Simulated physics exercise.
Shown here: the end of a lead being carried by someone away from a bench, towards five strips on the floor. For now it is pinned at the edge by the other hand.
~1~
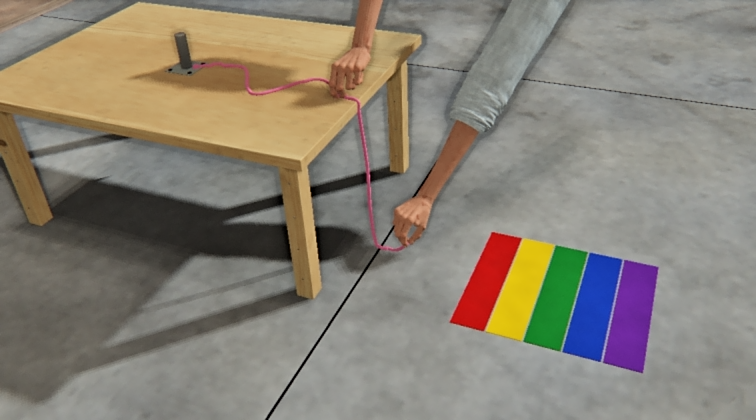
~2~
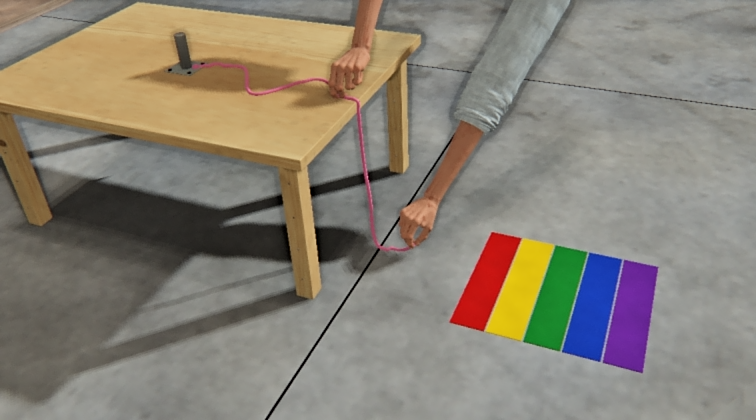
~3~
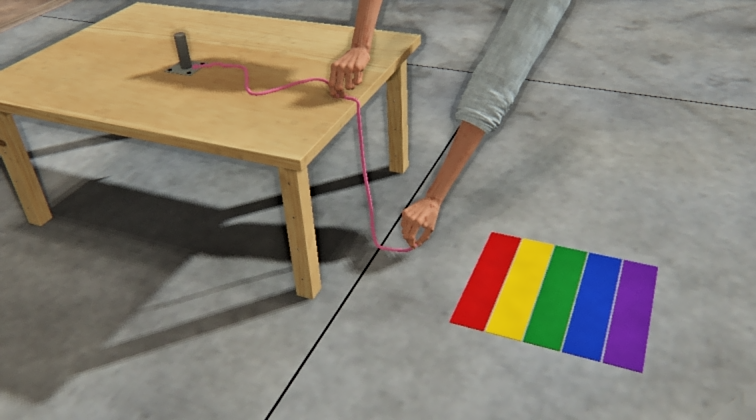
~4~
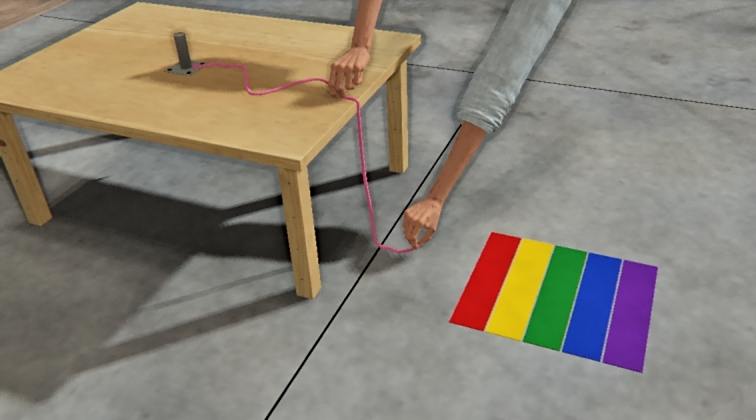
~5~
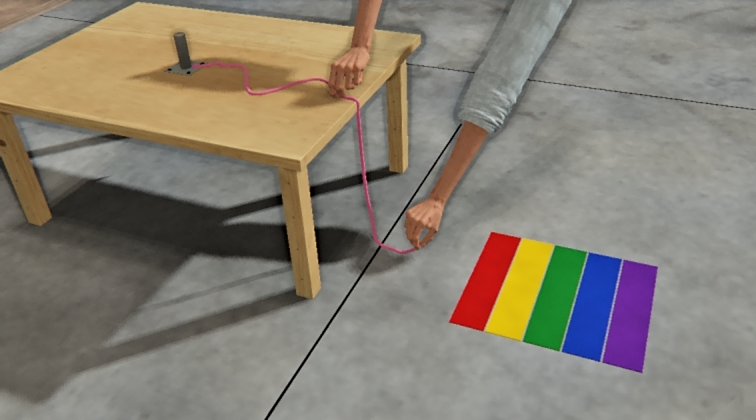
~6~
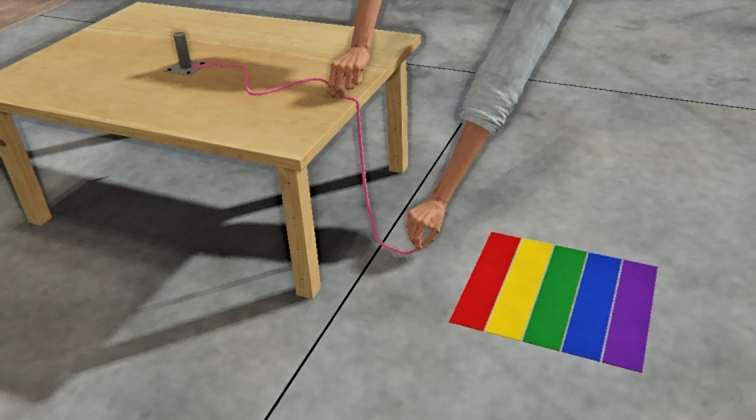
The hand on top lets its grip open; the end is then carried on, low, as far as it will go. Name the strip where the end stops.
Blue.
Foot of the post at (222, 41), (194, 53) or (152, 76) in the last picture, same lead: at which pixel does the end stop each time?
Around (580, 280), (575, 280) and (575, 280).
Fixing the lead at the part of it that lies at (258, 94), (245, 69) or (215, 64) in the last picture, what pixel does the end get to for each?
The places are (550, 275), (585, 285) and (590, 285).
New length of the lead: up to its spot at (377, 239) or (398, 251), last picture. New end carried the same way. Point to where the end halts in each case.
First try near (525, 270), second near (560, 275).
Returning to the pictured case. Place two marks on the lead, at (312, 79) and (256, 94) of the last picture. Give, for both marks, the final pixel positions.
One finishes at (356, 99) and the other at (301, 88).
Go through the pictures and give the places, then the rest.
End (408, 243); red (475, 308); yellow (511, 317); green (548, 327); blue (586, 336); purple (627, 346), in the first frame.
End (414, 245); lead through (222, 66) (247, 87) (308, 80) (353, 100) (365, 167) (373, 230), in the second frame.
End (416, 245), in the third frame.
End (418, 245); lead through (222, 66) (247, 87) (308, 80) (353, 100) (363, 167) (373, 230), in the fourth frame.
End (420, 246), in the fifth frame.
End (421, 246); lead through (222, 66) (247, 87) (308, 80) (353, 100) (363, 166) (374, 231), in the sixth frame.
Soon after, end near (534, 272); over yellow.
Then, end near (576, 281); over green.
At full stretch, end near (601, 287); over blue. It gets as far as the blue strip.
